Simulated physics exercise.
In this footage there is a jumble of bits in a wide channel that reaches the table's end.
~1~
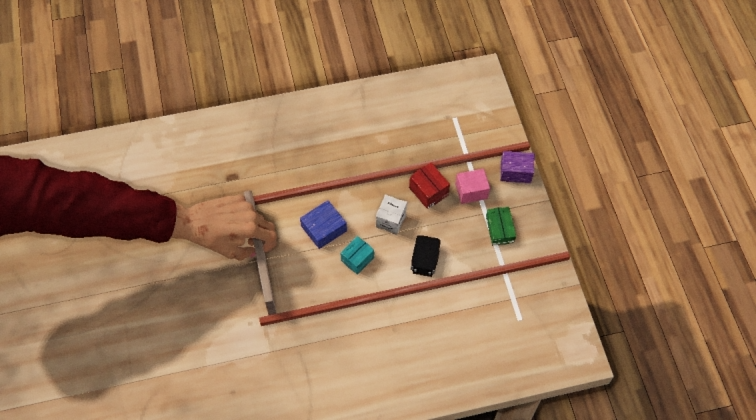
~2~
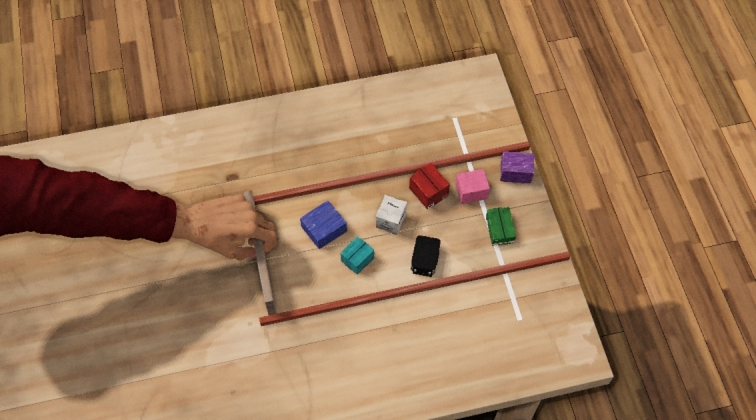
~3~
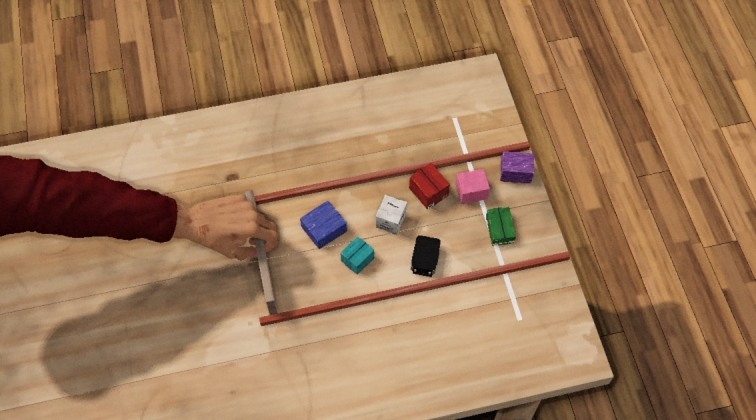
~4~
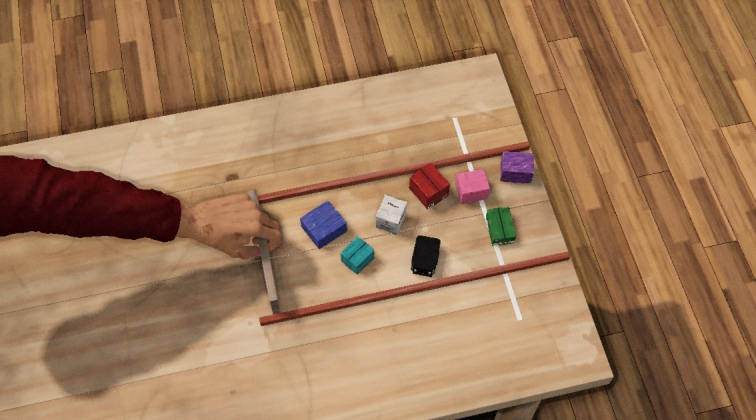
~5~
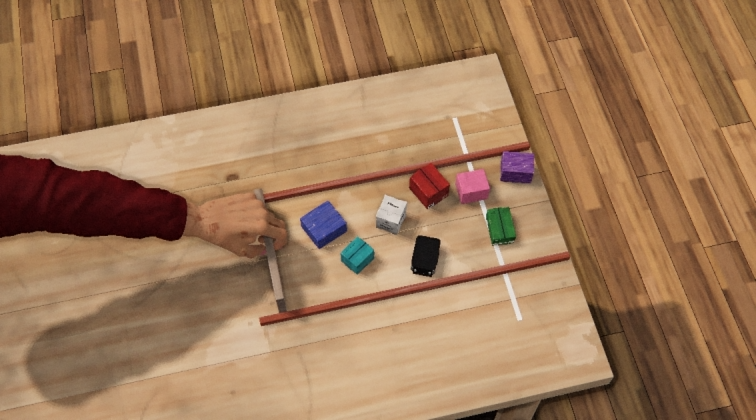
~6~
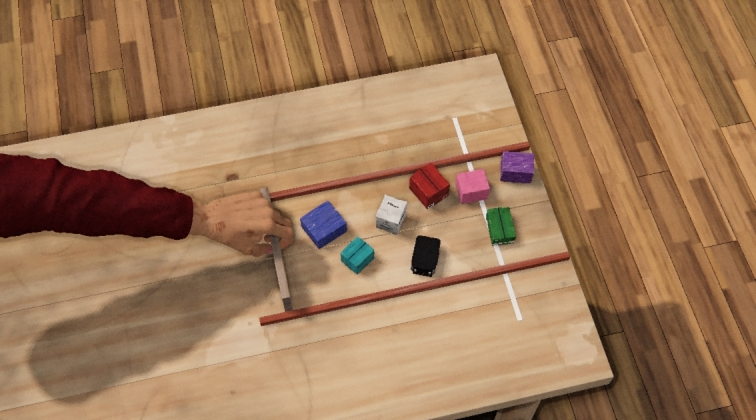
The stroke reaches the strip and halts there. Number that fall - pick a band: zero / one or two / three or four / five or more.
Band: One or two.
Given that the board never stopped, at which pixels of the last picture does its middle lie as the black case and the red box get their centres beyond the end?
First it's close to (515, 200), next close to (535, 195).
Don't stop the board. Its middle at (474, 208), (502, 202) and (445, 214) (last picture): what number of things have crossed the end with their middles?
In order: 1, 2, 0.
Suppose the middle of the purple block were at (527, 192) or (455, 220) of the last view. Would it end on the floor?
For the first start it does not stay, and for the second it holds its spot.
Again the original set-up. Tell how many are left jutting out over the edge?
I make it 2.
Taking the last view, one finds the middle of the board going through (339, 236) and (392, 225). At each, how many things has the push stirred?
Answer - first 2, then 6.
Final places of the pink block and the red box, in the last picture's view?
In the last view, the middles sit near (530, 164) and near (488, 165).
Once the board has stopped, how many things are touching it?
That comes to 3.
A little later, none off yet; purple block at rest near (517, 167); green box at rest near (501, 226); pink block at rest near (472, 187).
When it is over, the number that fall off is one or two; down, purple block.
